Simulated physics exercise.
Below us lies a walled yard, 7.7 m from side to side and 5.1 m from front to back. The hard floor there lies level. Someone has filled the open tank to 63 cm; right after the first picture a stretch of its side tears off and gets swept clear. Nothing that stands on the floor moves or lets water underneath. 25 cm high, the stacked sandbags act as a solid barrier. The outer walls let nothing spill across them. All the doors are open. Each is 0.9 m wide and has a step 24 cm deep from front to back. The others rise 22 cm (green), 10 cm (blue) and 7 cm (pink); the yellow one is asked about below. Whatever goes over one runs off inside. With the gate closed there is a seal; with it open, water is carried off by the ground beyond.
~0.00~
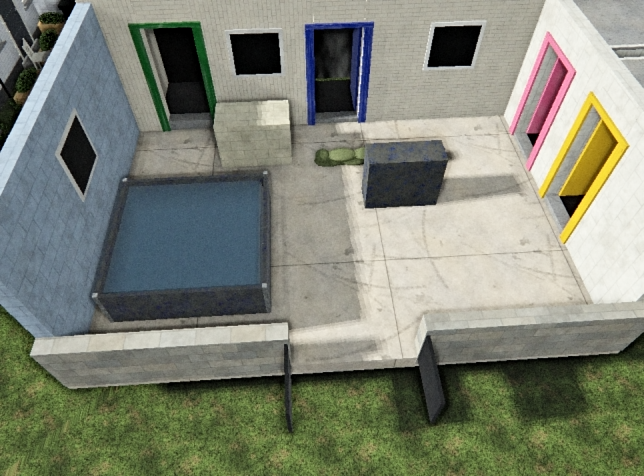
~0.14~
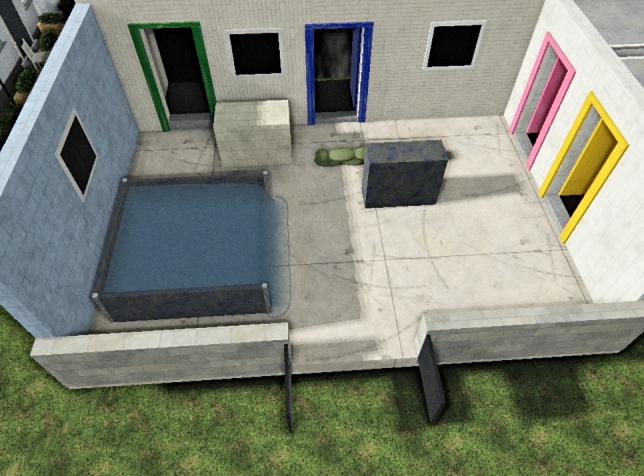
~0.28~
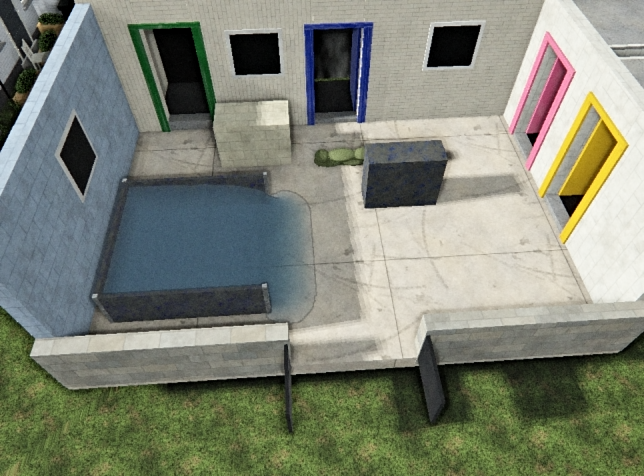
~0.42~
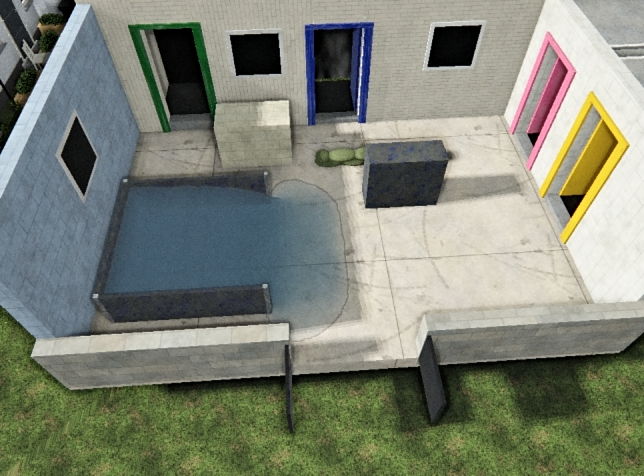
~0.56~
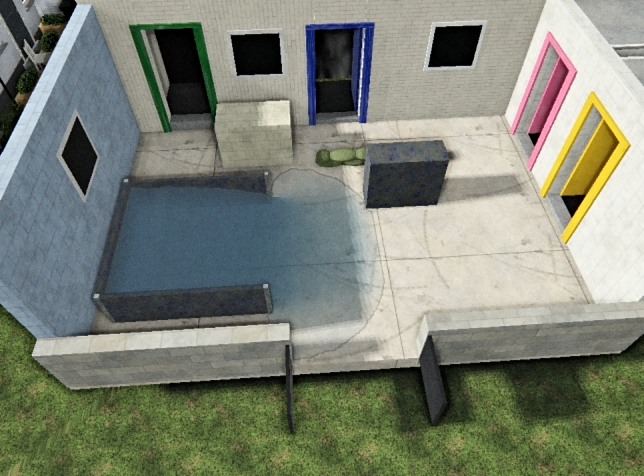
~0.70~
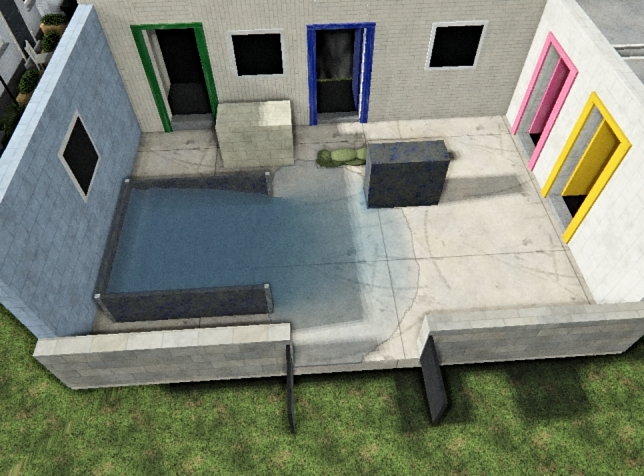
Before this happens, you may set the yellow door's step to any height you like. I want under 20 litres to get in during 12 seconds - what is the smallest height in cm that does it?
You would need about 25 cm.
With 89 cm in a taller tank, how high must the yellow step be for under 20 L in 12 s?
It would take a step of about 37 cm.
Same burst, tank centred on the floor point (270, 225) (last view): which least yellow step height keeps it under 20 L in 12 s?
At least roughly 24 cm high.
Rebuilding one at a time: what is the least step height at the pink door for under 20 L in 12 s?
For the pink door, about 12.5 cm.
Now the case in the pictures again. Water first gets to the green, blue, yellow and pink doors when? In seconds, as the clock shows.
Arrival: Green 6.5 s, blue 2.2 s, yellow 1.5 s, pink 2.4 s.
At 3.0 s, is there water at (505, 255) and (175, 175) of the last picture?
First soaked, then untouched.
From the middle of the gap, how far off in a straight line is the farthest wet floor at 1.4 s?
Near 4.8 m, more or less.
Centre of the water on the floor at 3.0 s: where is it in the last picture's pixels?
The balance point sits at roughly (364, 248).
After 1.4 s water covers 45 % of the floor, deepest (35 cm) near (363, 207); it has not reached the yellow door.
After 3.0 s water covers 55 % of the floor, deepest (38 cm) near (577, 332); 27 cm at the yellow door, 129 litres in over its 10 cm step.
After 12.0 s water covers 95 % of the floor, deepest (11 cm) near (186, 132); 7 cm at the yellow door, 290 litres in over its 10 cm step.
At the yellow door as built, the water arrived by 1.5 s and peaked near 27 cm at 3.0 s.
With a step of 21.5 cm, 47 litres would have come in within the 12 s; with 29 cm, 2 litres. So under 20 litres takes about 25 cm.
